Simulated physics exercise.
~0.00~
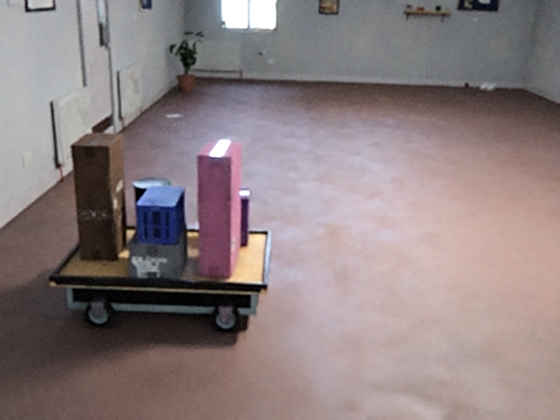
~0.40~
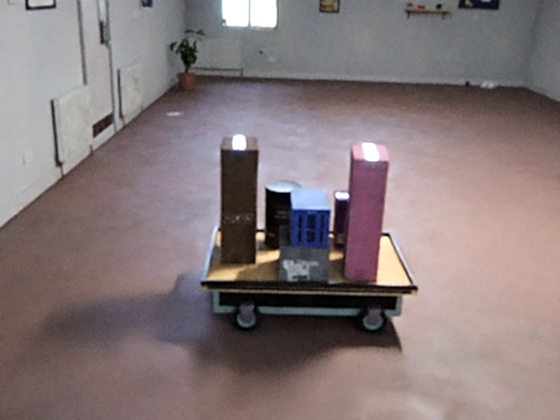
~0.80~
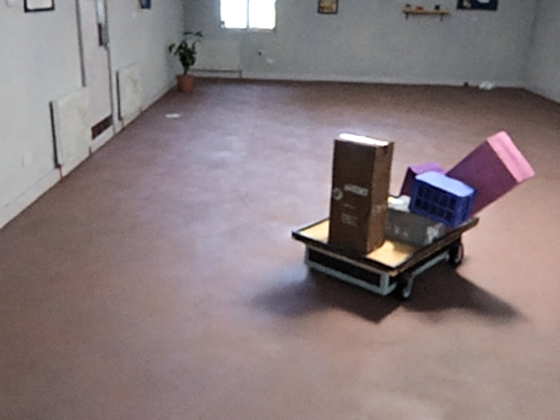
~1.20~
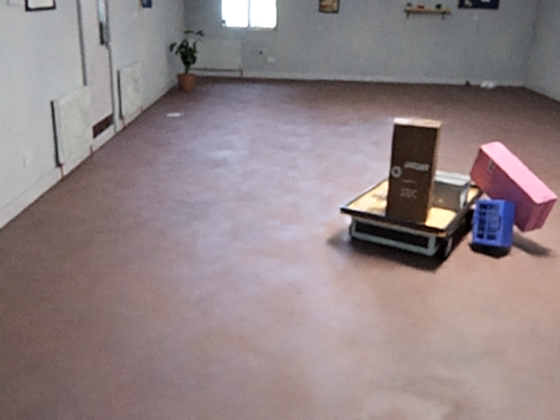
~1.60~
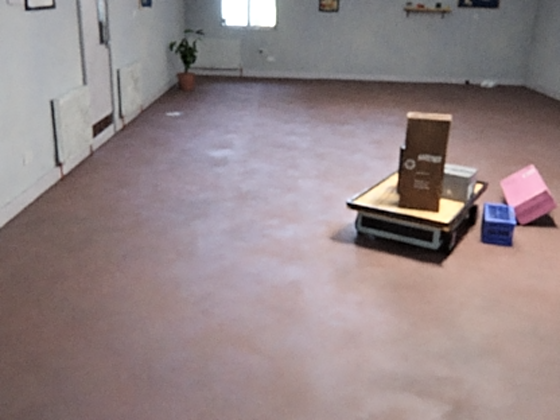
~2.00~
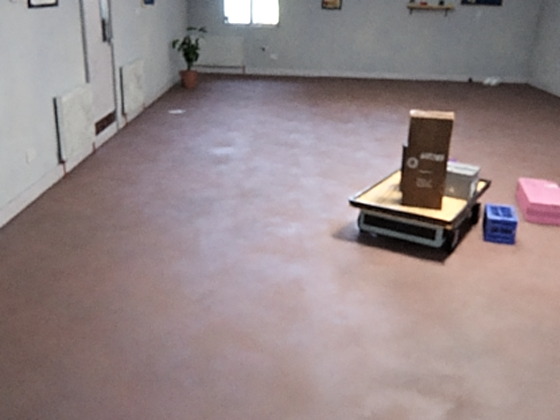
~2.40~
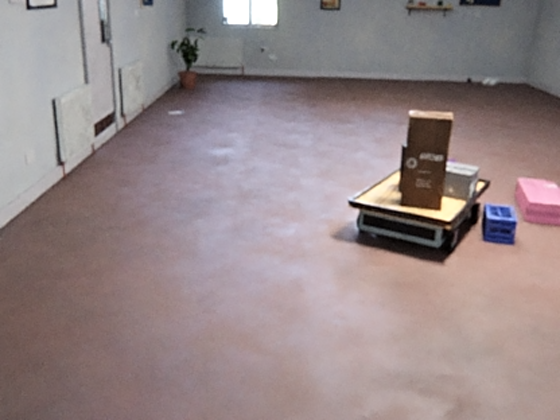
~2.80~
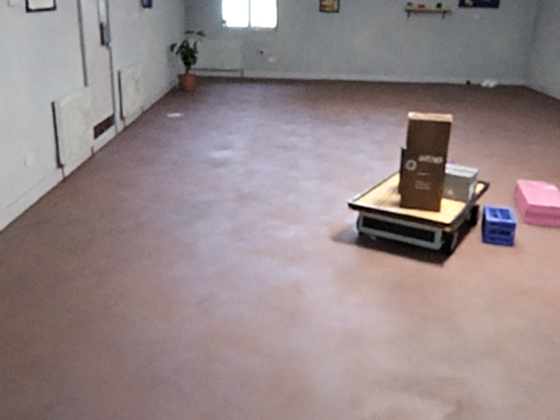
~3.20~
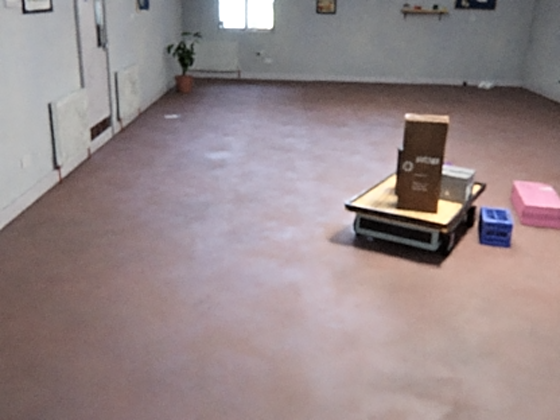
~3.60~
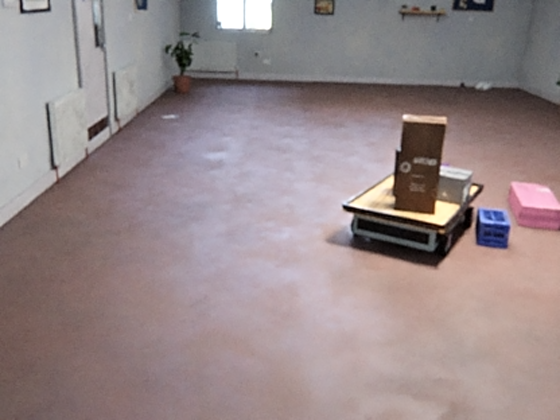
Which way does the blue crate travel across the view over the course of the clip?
The blue crate travels to the right, first riding on the cart and then coming off it to rest on the floor.
